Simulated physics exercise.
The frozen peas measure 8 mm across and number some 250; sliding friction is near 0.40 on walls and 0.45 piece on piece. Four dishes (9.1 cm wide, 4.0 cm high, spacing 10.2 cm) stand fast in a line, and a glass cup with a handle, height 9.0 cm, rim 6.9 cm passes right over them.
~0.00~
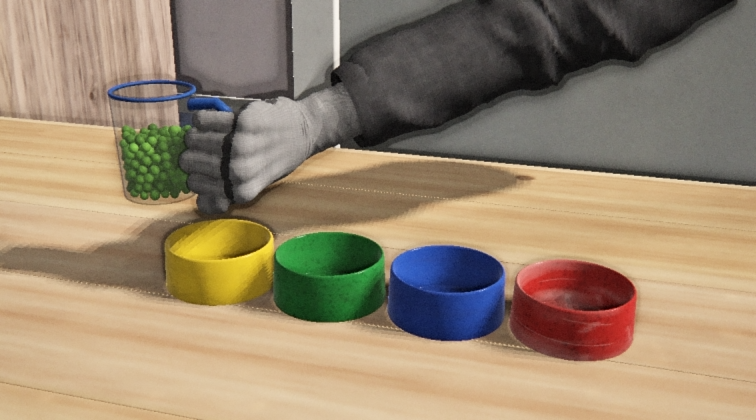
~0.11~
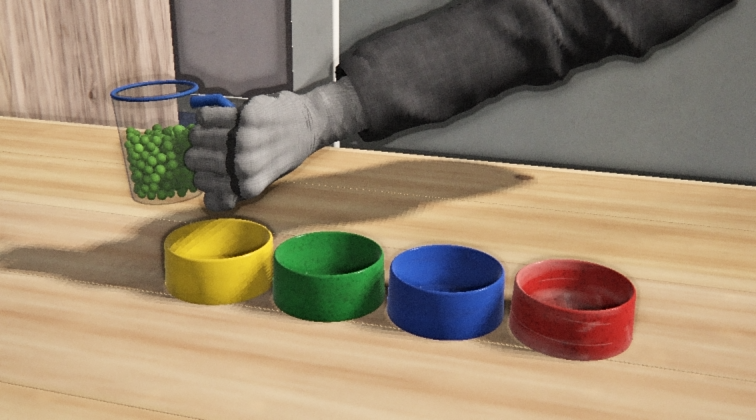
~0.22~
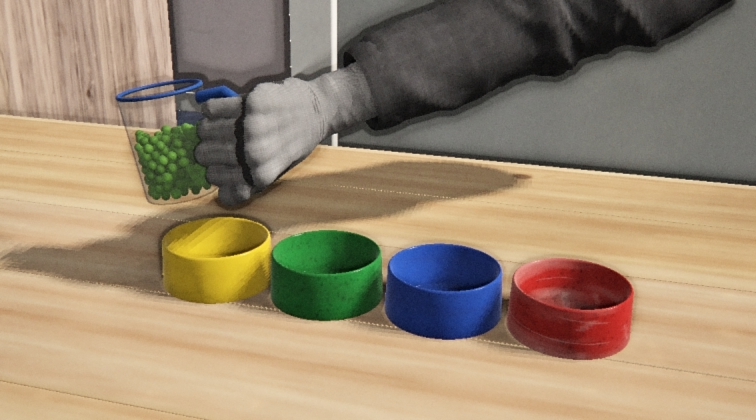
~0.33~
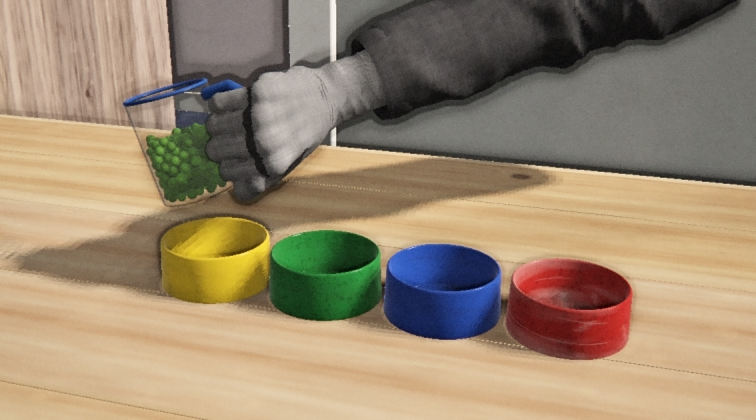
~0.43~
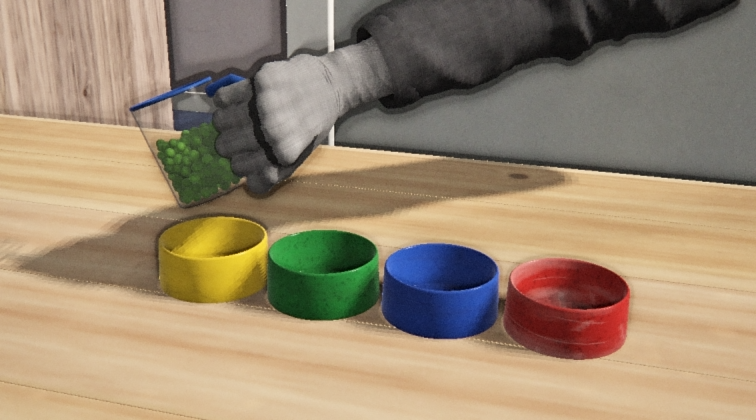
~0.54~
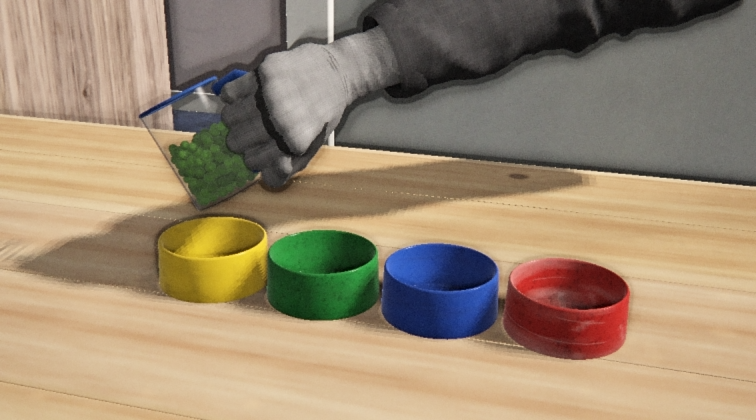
At first, a gray-gloved hand holds a clear cup of green peas upright by its handle, behind a row of yellow, green, blue and red dishes. The hand then lifts the cup slightly and moves it a little to the right, tilting it steadily leftward as the peas shift inside.
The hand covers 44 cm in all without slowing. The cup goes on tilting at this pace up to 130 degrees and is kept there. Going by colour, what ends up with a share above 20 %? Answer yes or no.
Red: No, blue: No, green: Yes, yellow: No, counter: No.
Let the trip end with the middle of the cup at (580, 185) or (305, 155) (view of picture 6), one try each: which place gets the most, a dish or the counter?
The winner: Green; yellow.
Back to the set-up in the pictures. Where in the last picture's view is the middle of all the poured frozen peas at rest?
Around (326, 273).
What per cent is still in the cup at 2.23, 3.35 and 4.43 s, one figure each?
In turn: 5, 0, 0.
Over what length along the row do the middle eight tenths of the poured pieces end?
Roughly 6 cm.
After 2.23 s, tilt 128 degrees; cup holds 5 %, green 95 %.
Then, at 3.35 s, tilt 130 degrees; cup holds 0 %, green 100 %.
Then, at 4.43 s, tilt 130 degrees; cup holds 0 %, green 100 %.
At rest (4.7 s), red 0 %, blue 0 %, green 100 %, yellow 0 %, counter 0 %.
